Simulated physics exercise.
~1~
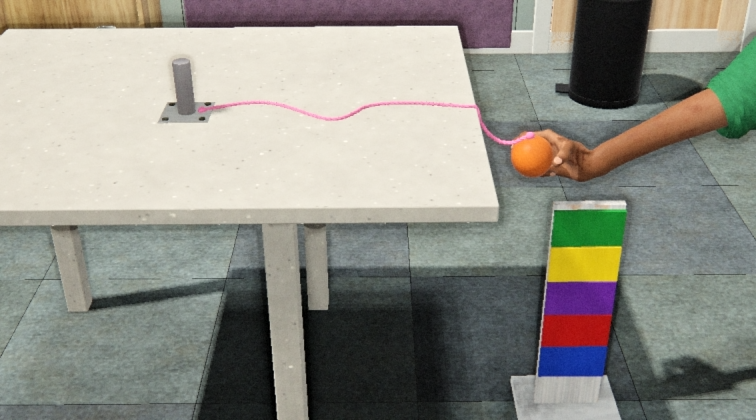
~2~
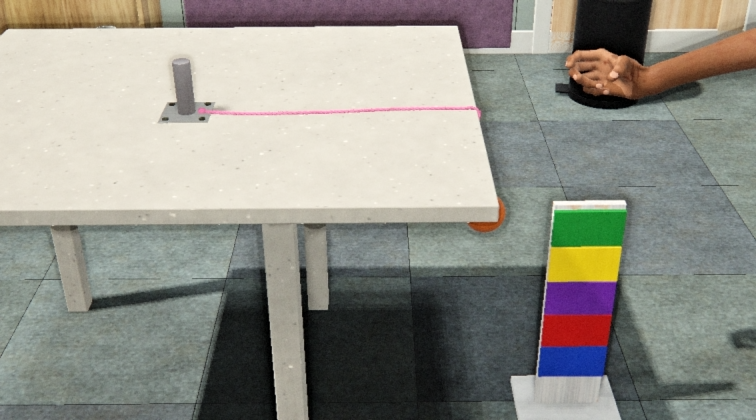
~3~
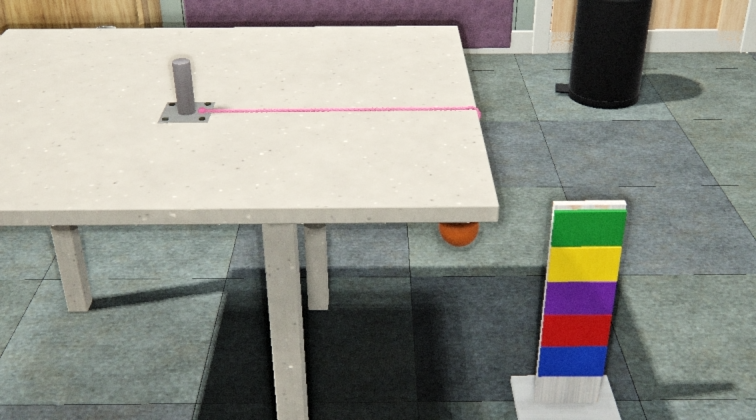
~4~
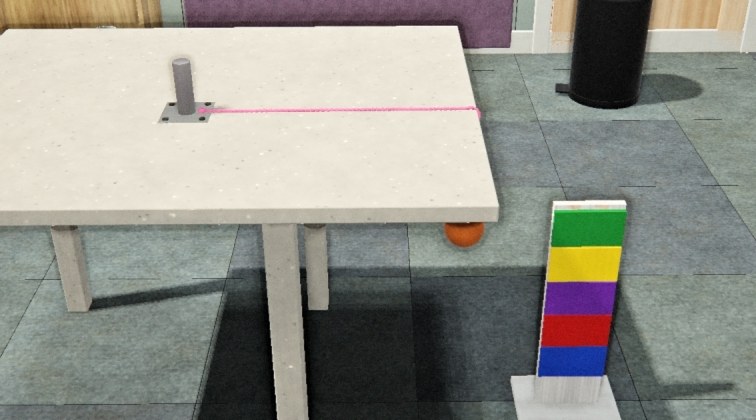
An orange on a pink shoelace drops from a hand and hangs level with green.
